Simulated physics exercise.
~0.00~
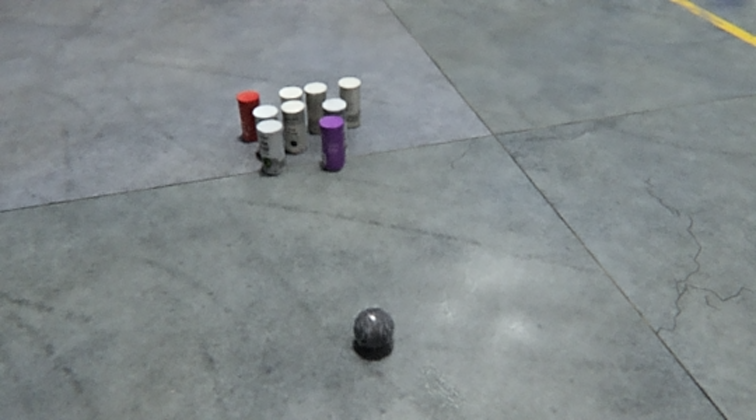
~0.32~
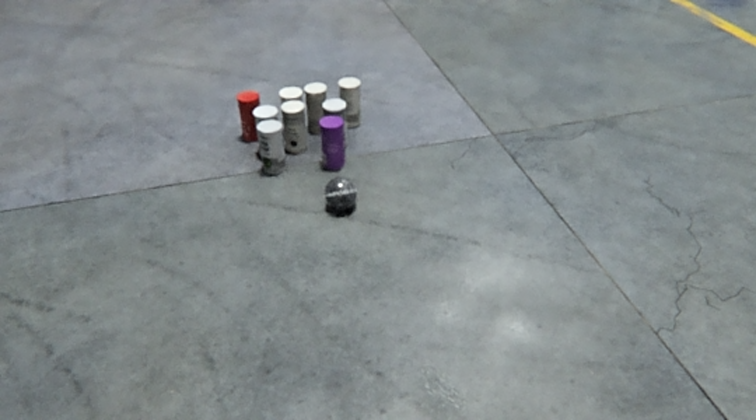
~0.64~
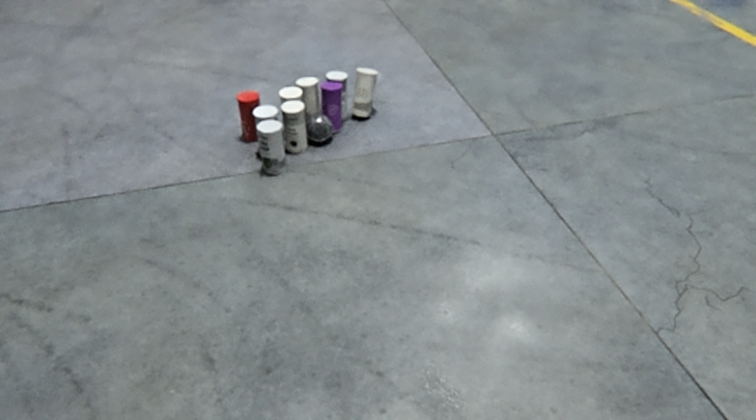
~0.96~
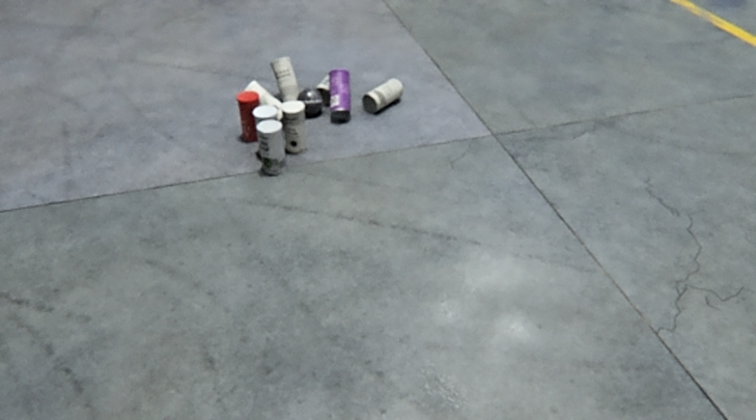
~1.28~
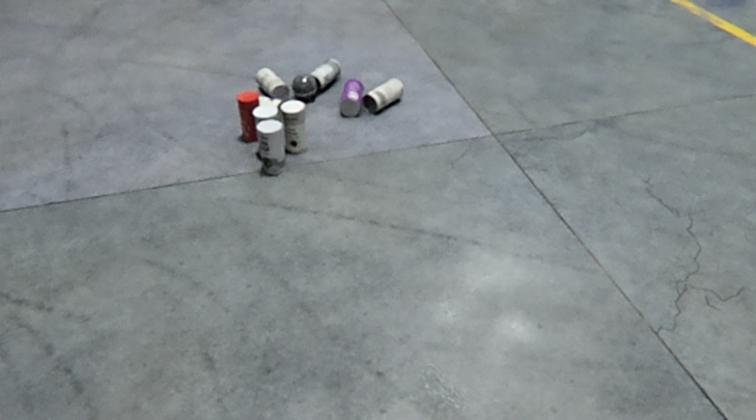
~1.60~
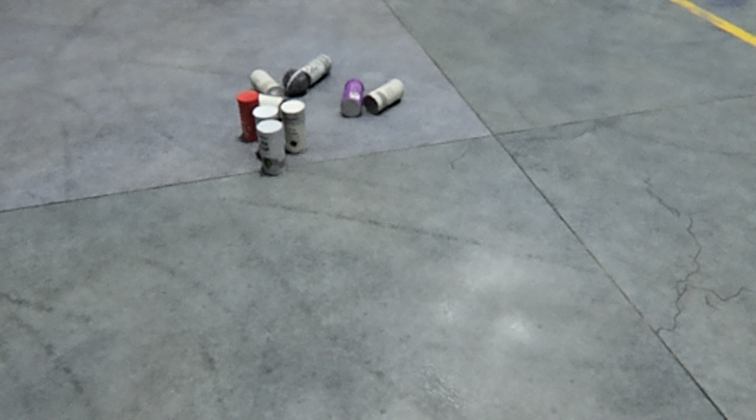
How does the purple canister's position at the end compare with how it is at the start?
At the start the purple canister stands upright at the front right of the cluster. By the end it is lying on its side, a little farther back and to the right.
